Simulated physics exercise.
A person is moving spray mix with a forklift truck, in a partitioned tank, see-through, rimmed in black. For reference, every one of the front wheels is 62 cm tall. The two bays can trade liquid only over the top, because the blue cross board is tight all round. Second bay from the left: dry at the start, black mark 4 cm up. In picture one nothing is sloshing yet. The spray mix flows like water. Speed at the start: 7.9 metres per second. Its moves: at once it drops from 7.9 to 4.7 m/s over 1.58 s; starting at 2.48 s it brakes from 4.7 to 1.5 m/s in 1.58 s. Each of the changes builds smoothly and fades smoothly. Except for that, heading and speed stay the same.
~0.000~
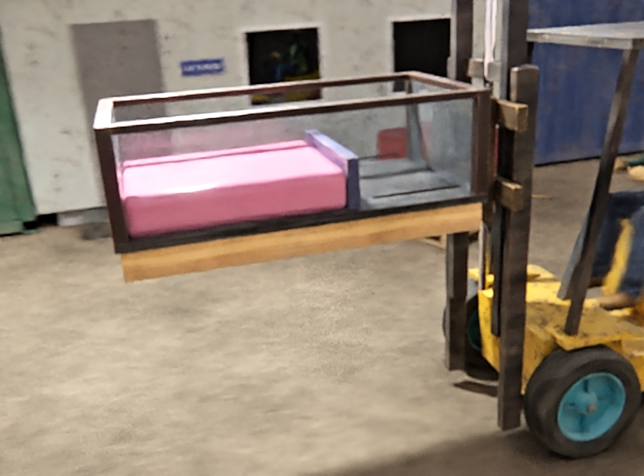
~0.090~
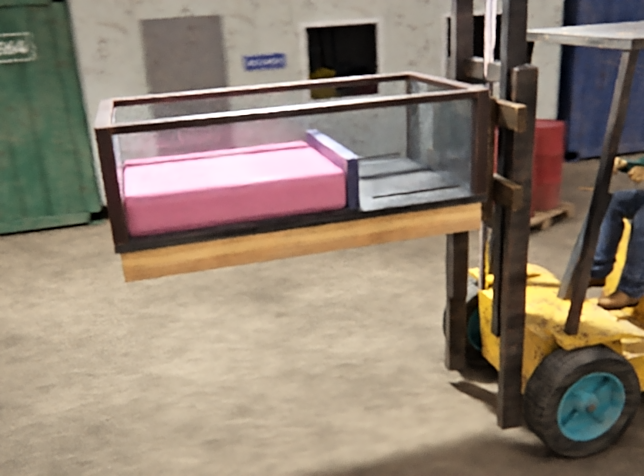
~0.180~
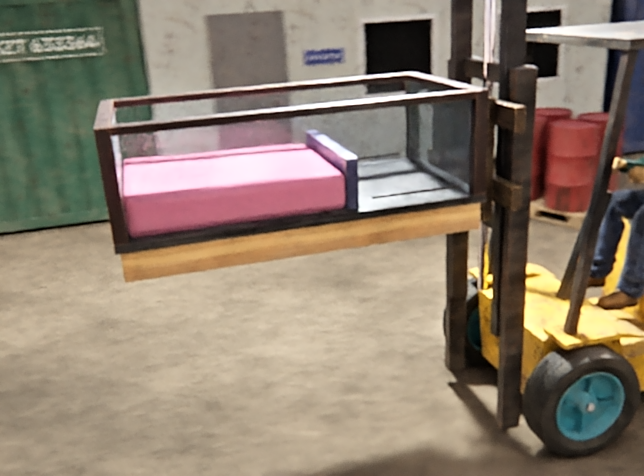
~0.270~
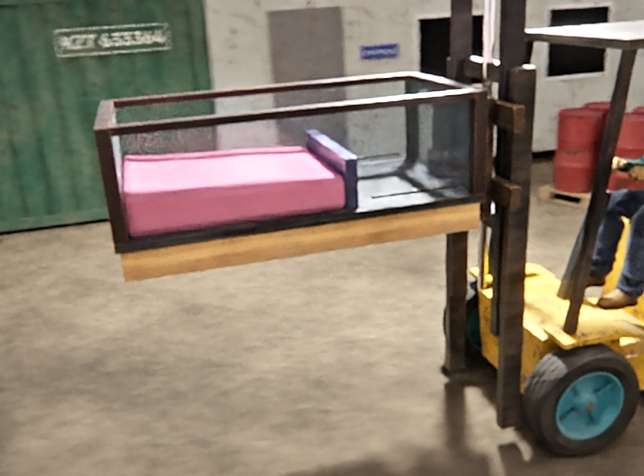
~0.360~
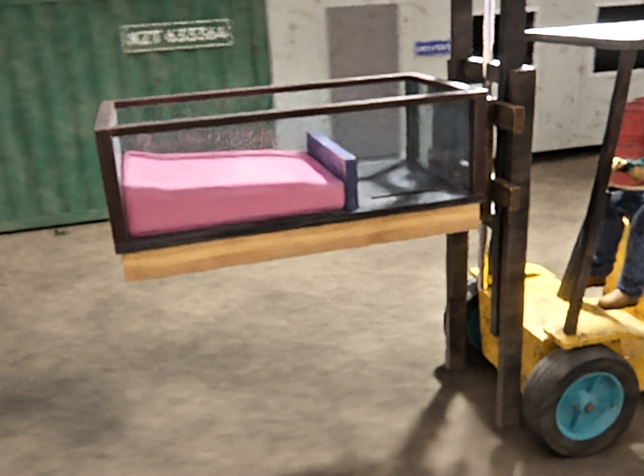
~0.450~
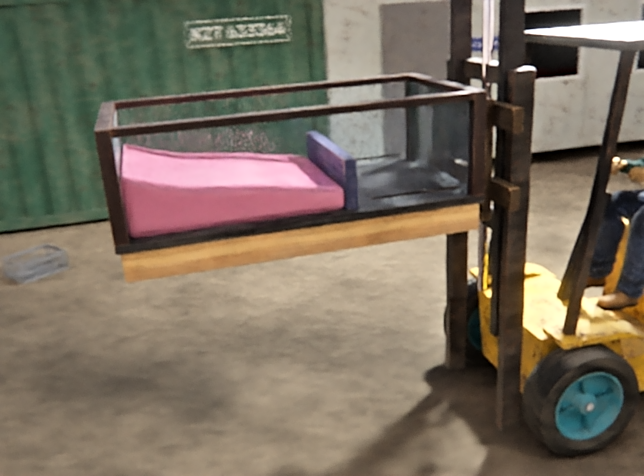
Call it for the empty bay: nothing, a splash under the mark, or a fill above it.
A splash under the mark.
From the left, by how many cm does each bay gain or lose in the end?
From the left, in centimetres: Down 1, up 2.
After 1.55 s the bays hold 18, 0 cm, left to right.
After 2.95 s the bays hold 17, 1 cm, left to right.
After 4.55 s the bays hold 17, 1 cm, left to right.
After 7.05 s the bays hold 17, 2 cm, left to right.
